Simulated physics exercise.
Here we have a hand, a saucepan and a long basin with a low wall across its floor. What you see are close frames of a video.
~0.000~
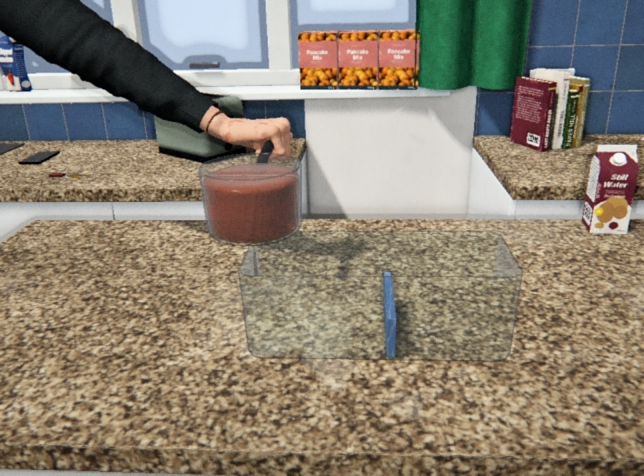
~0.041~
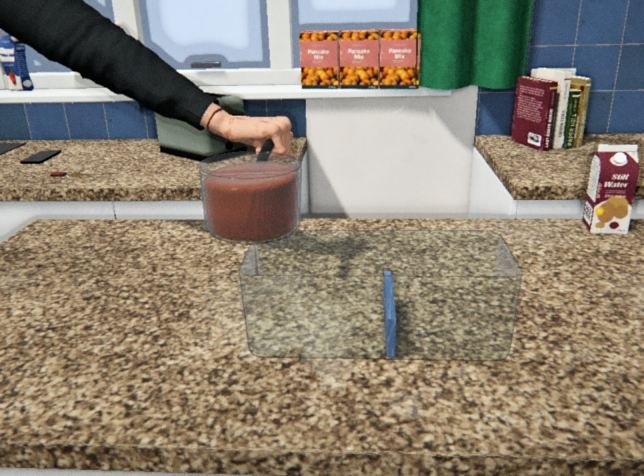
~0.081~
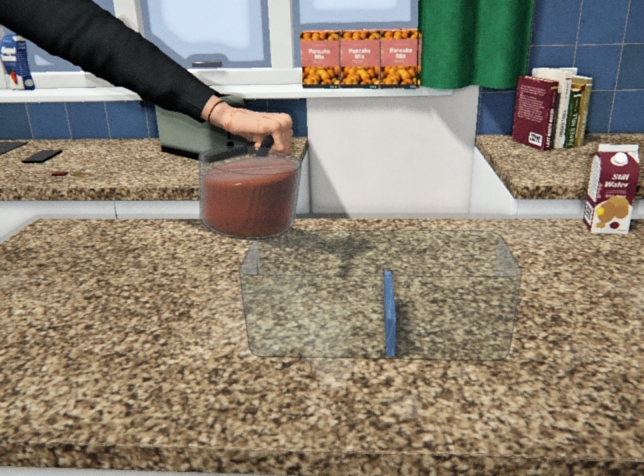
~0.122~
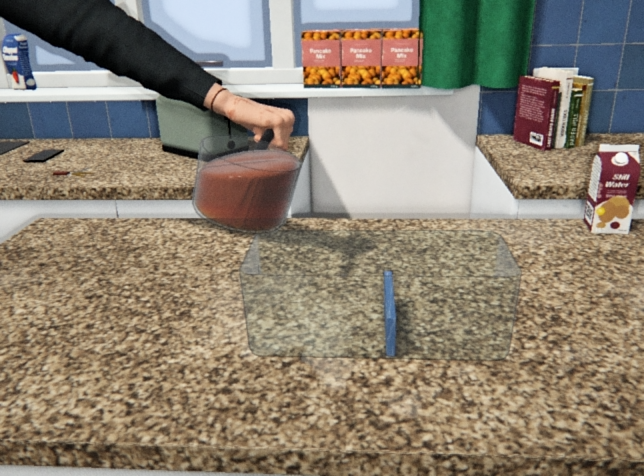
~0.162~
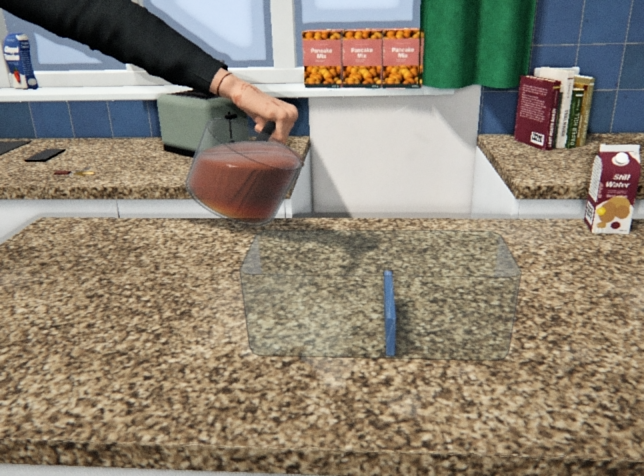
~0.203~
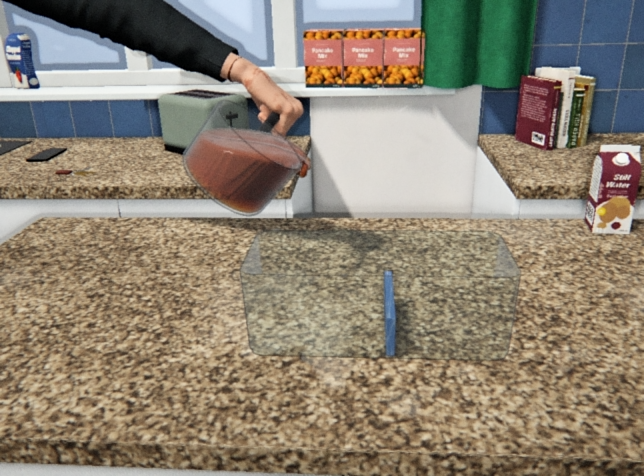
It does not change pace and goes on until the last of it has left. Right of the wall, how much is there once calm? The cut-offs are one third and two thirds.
The centre band.
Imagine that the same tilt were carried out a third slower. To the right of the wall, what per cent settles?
It comes to around 60 per cent.
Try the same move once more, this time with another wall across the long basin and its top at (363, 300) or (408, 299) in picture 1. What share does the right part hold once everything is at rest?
First some 75, then 15 per cent.
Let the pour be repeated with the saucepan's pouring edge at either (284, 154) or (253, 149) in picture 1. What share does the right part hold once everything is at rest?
30 % and 5 %.
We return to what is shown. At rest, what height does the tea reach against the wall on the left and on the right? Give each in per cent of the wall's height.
Left: 30 %. Right: 30 %.
By 0.44 s the tilt is 114° and 44 per cent is still to pour, 8 is left of the wall and 0 right of it.
By 0.62 s the tilt is 119° and 4 per cent is still to pour, 25 is left of the wall and 59 right of it.
By 0.81 s the tilt is 119° and 0 per cent is still to pour, 33 is left of the wall and 39 right of it.
By 1.01 s the tilt is 119° and 0 per cent is still to pour, 44 is left of the wall and 47 right of it.
At rest 48 per cent lies left of the wall, 48 right of it and 5 outside.
